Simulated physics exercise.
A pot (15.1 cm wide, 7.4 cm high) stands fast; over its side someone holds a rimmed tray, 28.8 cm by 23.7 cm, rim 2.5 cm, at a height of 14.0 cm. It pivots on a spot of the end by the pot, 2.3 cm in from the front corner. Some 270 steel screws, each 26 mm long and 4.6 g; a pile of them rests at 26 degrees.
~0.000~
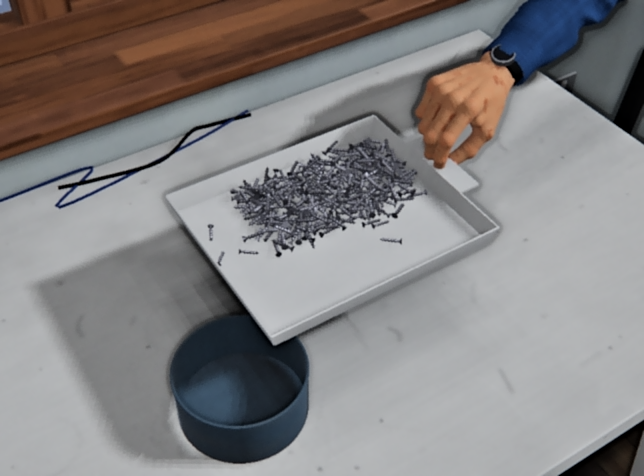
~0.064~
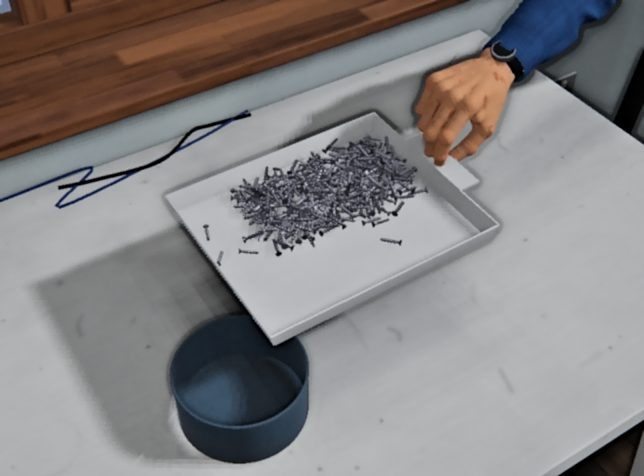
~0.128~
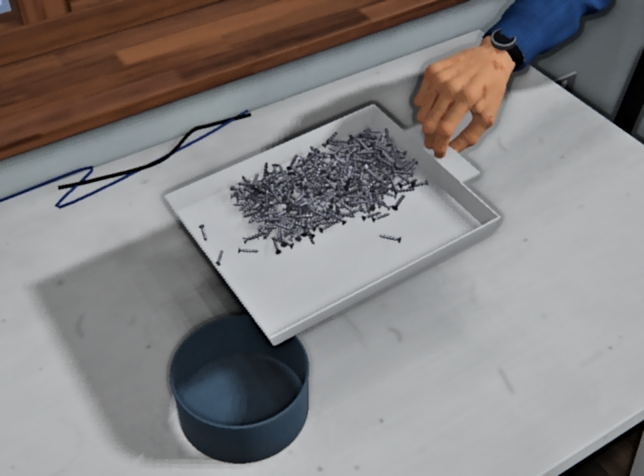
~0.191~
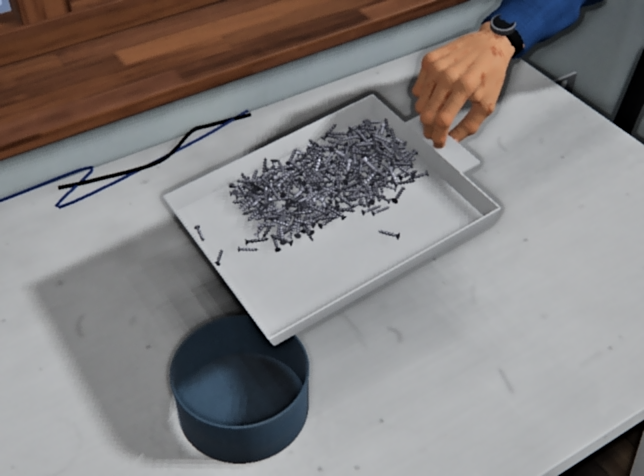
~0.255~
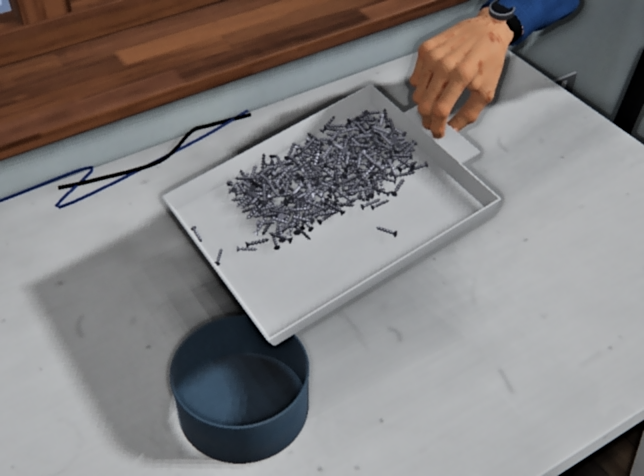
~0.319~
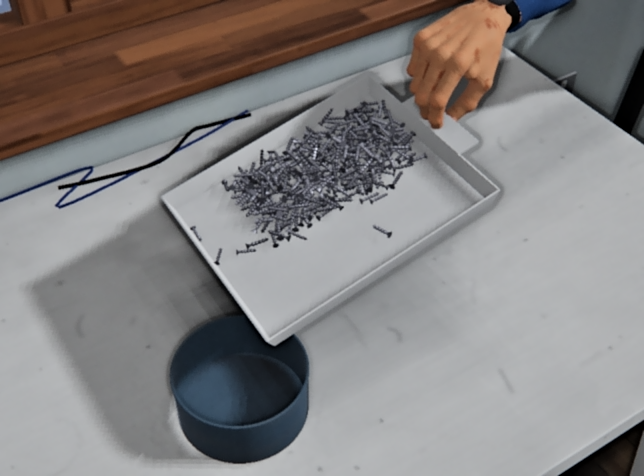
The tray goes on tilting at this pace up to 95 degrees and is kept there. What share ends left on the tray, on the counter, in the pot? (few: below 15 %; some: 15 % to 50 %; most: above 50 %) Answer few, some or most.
Tray: Few, counter: Most, pot: Some.
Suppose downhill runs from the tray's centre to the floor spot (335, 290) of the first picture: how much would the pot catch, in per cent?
About 30 per cent.
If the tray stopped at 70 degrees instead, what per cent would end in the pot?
Then about 5 per cent.
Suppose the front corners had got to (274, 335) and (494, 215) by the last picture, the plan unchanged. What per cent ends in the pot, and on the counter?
Pot 25, counter 75.
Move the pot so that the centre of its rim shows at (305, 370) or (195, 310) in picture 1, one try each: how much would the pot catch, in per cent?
Some 0 and 70 per cent.
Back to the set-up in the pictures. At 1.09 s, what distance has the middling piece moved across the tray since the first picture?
About 16 cm.
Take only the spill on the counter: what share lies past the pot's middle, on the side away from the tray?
Roughly 100 per cent.
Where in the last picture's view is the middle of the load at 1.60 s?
Around (194, 254).
After 1.09 s, tilt 51 degrees; the tray holds 95 %, the pot 0 %.
After 1.60 s, tilt 77 degrees; the tray holds 85 %, the pot 5 %.
After 2.18 s, tilt 95 degrees; the tray holds 0 %, the pot 35 %.
By 2.9 s all is still; tray 0 %, counter 65 %, pot 35 %.
